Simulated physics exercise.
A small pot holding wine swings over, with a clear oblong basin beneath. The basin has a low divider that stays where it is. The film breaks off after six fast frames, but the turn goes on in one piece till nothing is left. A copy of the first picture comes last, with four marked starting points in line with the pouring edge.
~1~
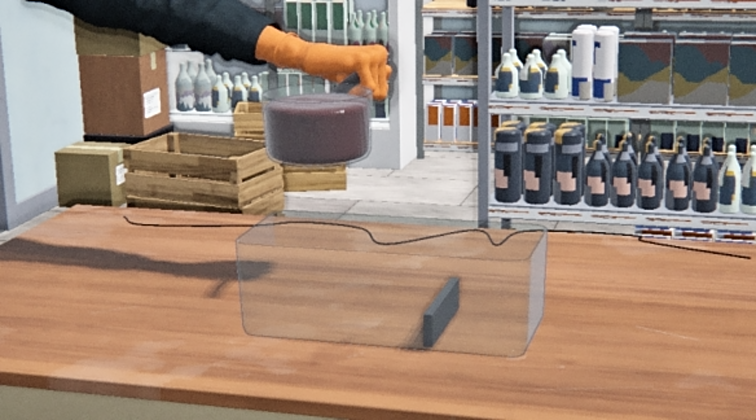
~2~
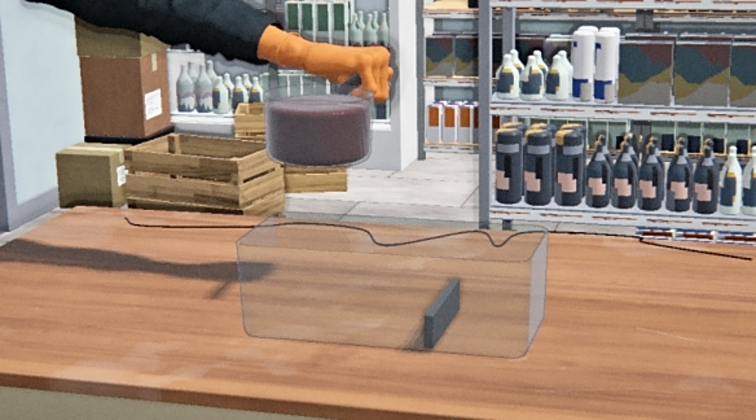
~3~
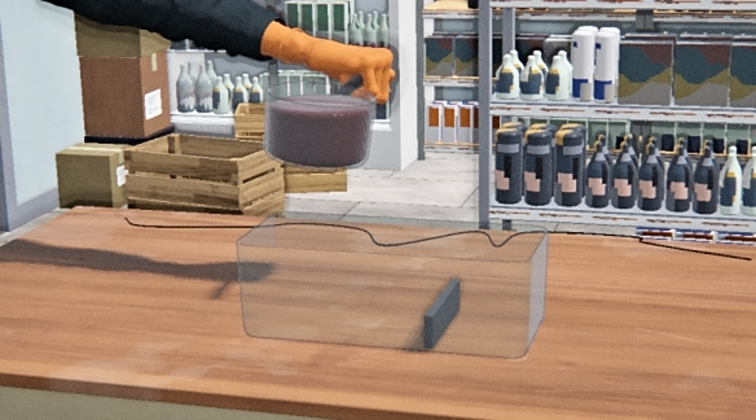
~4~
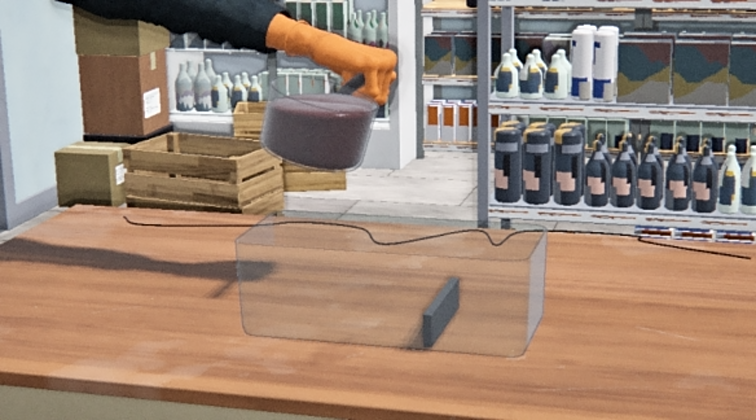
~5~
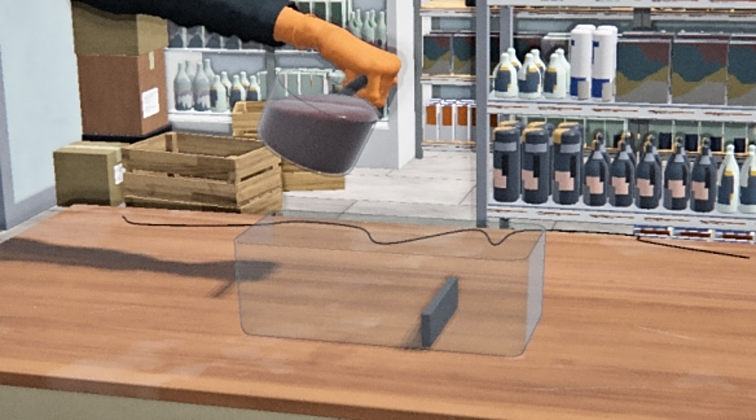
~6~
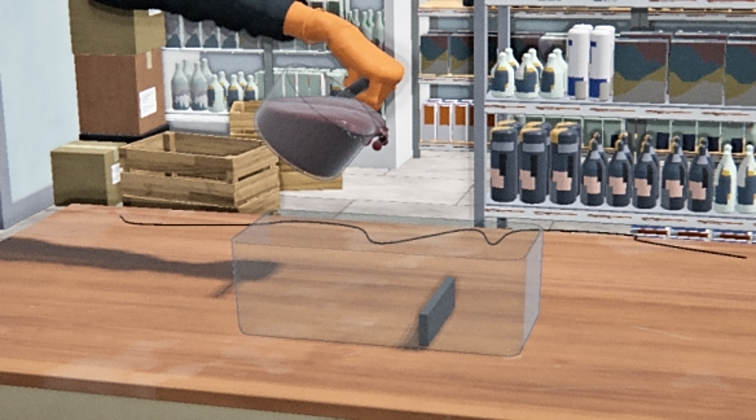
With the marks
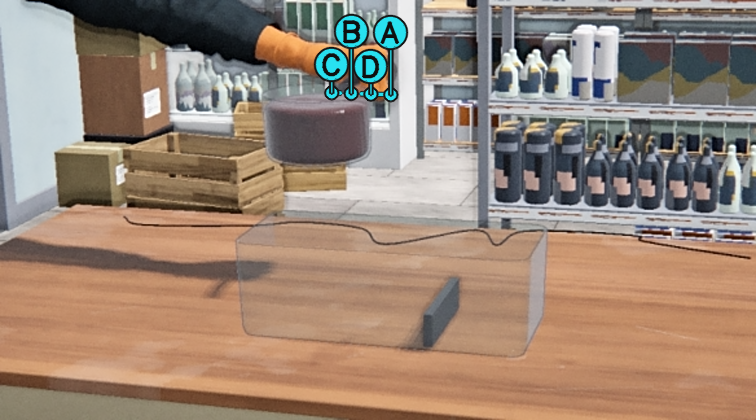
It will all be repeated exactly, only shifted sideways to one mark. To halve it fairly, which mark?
Best: A.
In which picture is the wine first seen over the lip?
Picture 5.
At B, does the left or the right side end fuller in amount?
More ends on the left.
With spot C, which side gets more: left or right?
The left side.
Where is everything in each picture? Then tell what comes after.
Upright, lip at (367, 94); basin from (244, 333) to (528, 356); top of the wall at (442, 295); nothing has left yet.
Upright, lip at (369, 96); nothing has left yet.
Tipped about 7°, lip at (372, 102); nothing has left yet.
Tipped about 15°, lip at (374, 109); nothing has left yet.
Tipped about 26°, lip at (375, 119); wine is over the lip, down to (375, 119).
Tipped about 38°, lip at (372, 132); wine is over the lip, down to (381, 146).
On the marked copy, A at (390, 94); B at (351, 93); C at (331, 92); D at (370, 94).
If A is chosen, about 50 % ends left of the wall and 49 % right of it.
If B is chosen, about 91 % ends left of the wall and 7 % right of it; 3 % is lost outside.
If C is chosen, about 85 % ends left of the wall and 13 % right of it.
If D is chosen, about 72 % ends left of the wall and 25 % right of it; 3 % is lost outside.
